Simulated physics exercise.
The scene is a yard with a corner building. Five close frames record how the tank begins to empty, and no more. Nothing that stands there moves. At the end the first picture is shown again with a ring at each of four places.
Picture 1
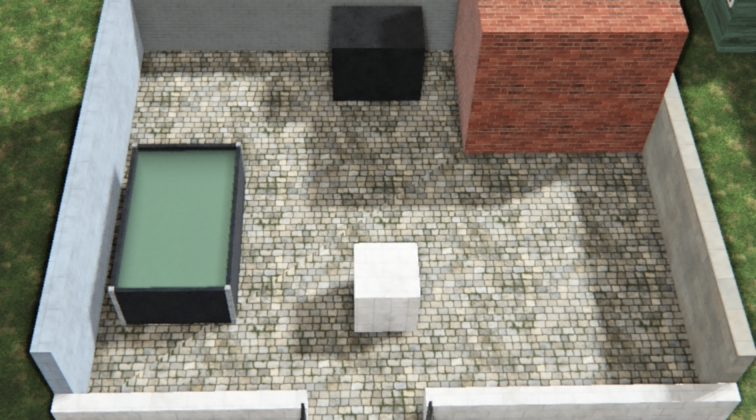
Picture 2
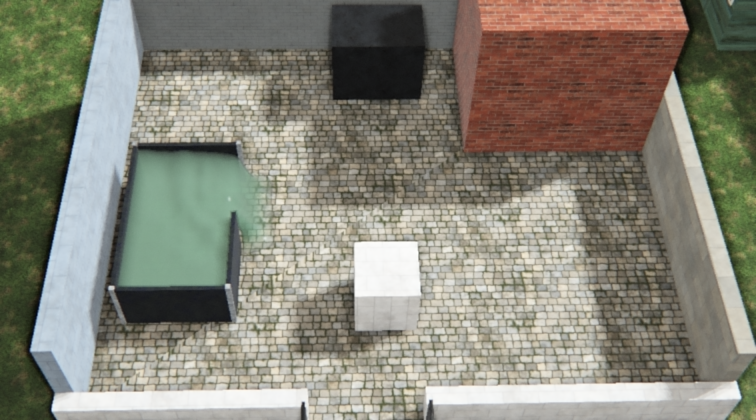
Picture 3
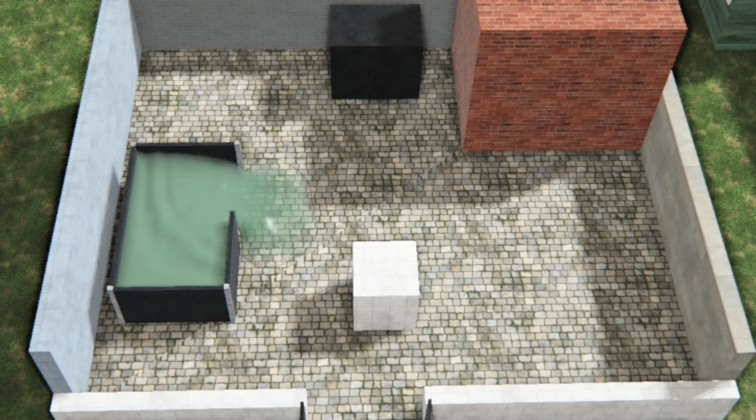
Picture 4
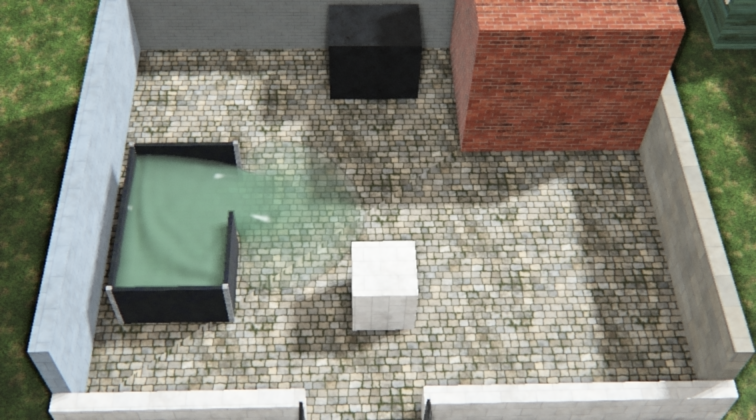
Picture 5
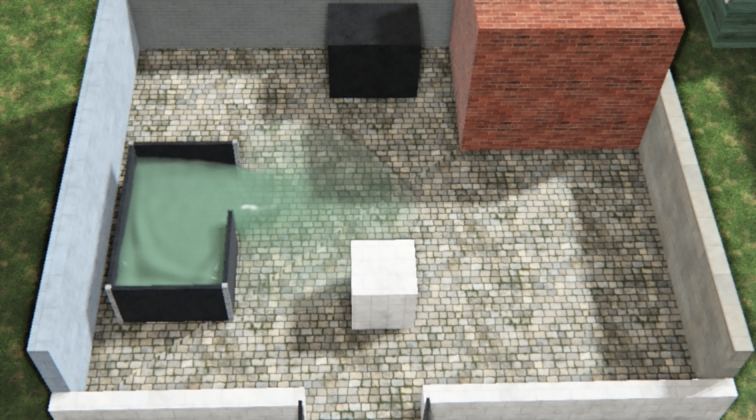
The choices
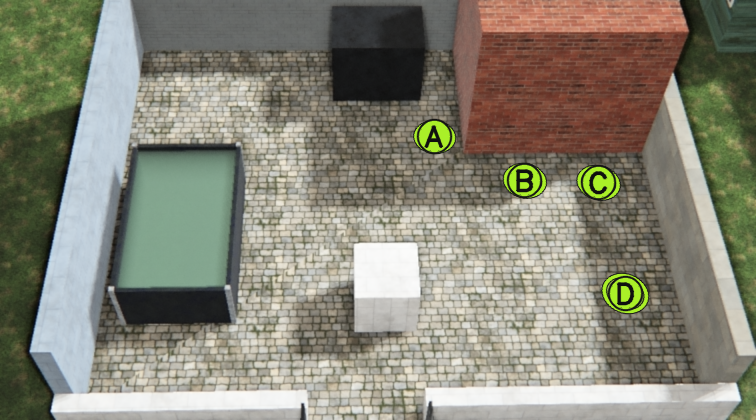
The clip opens on a walled, cobbled yard with a brick corner building, a black block, a white block and a dark tank full of green liquid at left. A gap appears in the tank's right side, and liquid pours out, spreading rightward across the cobbles in a thin, widening sheet above the white block.
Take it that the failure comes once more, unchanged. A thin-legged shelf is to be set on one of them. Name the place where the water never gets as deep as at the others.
Place B does it best.
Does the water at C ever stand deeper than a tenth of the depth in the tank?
Yes.
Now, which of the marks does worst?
That would be A.
On the marked copy, A at (434, 136); B at (524, 180); C at (598, 182); D at (625, 293).
For place A, the water peaks at about 38 % of the depth that stood in the tank.
For place B, the water peaks at about 12 % of the depth that stood in the tank.
For place C, the water peaks at about 26 % of the depth that stood in the tank.
For place D, the water peaks at about 25 % of the depth that stood in the tank.
